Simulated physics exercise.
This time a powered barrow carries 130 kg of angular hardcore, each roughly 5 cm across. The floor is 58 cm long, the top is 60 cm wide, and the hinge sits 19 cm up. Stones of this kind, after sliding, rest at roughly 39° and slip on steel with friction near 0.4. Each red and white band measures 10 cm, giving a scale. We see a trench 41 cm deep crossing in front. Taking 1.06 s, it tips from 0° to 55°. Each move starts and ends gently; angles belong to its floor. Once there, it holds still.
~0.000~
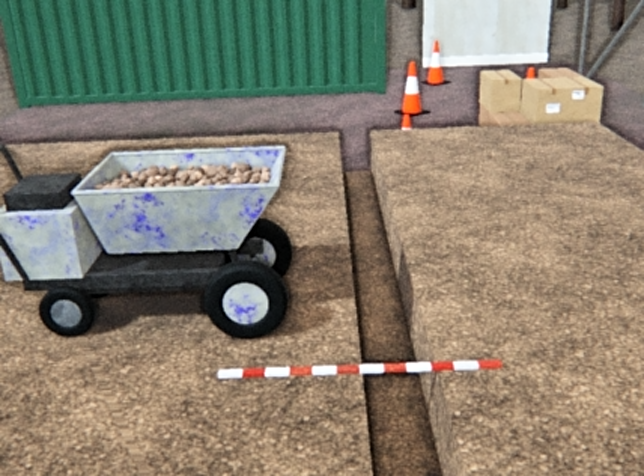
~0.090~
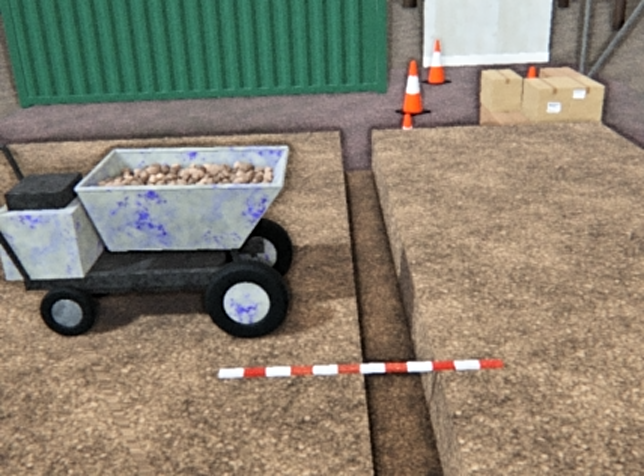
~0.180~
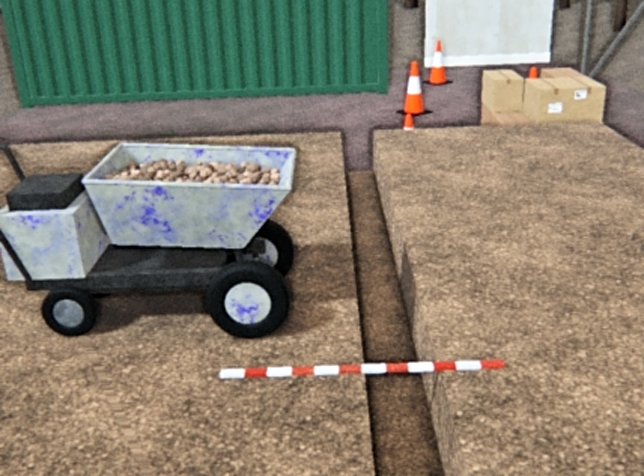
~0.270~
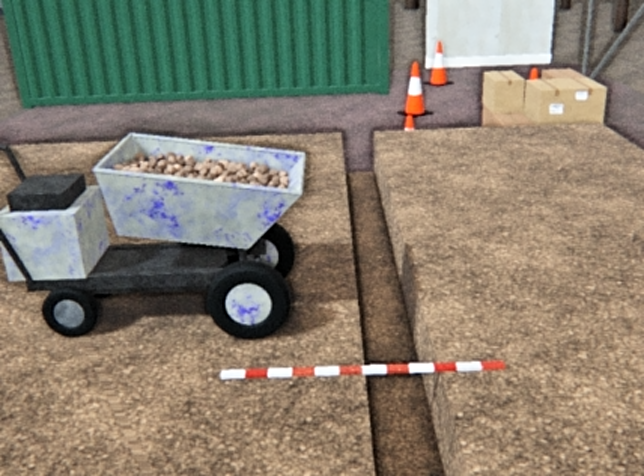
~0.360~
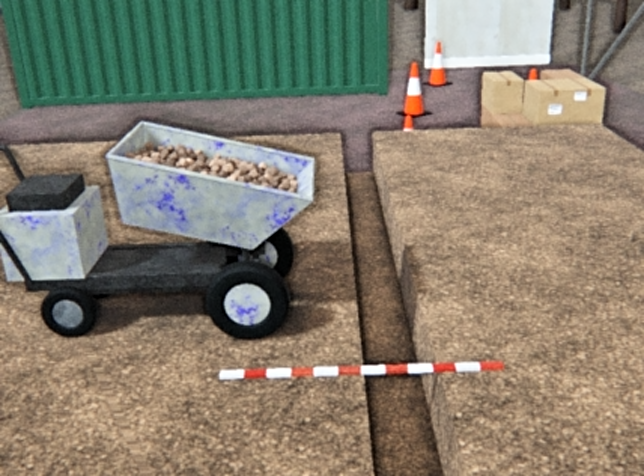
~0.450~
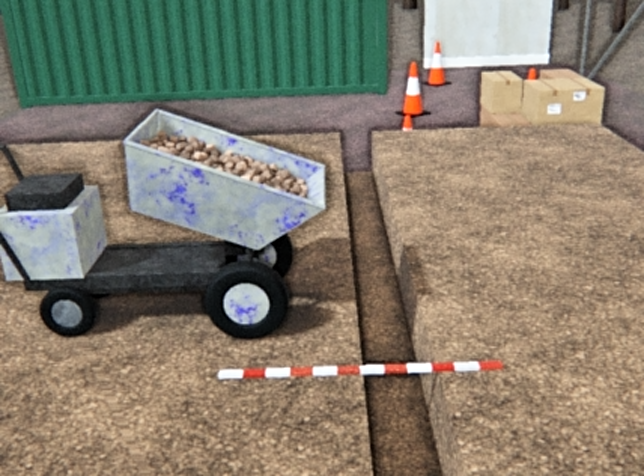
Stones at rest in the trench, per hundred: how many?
Approx. 14 %.
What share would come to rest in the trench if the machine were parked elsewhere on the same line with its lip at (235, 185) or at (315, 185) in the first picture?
Near 15 and near 5 percent.
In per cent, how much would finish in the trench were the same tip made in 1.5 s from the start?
In that case some 10 per cent.
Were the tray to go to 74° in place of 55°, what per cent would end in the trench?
Some 75 in a hundred, I'd say.
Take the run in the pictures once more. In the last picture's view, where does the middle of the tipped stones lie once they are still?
Their middle lands near (404, 375).
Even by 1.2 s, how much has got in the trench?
Some 0 per cent.
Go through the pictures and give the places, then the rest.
The tray is at 0°, its lip at (278, 186); the top of the load is at (195, 172), in the first frame.
Lip at (282, 186), floor tilted 1°, highest stones at (196, 170); the stones move at 0.2 m/s on average, in the second frame.
The tray is at 4°, its lip at (290, 188); the top of the load is at (188, 169); the stones move at 0.4 m/s on average, in the third frame.
Lip at (301, 193), floor tilted 9°, highest stones at (159, 164); the stones move at 0.5 m/s on average, in the fourth frame.
Lip at (312, 200), floor tilted 15°, highest stones at (153, 154); the stones move at 0.6 m/s on average, in the fifth frame.
Lip at (325, 208), floor tilted 21°, highest stones at (163, 143); the stones move at 0.7 m/s on average, in the sixth frame.
After 0.8 s the floor is at 47°; 100 % in the tray; the foremost stones are at (341, 225).
After 1.2 s the floor is at 55°; 98 % in the tray, 2 % in the trench; the foremost stones are at (388, 259).
After 1.5 s the floor is at 55°; 91 % in the tray, 8 % in the trench, 1 % past the trench; the foremost stones are at (447, 309).
After 3.5 s the floor is at 55°; 84 % in the tray, 14 % in the trench, 2 % past the trench; the foremost stones are at (476, 310).
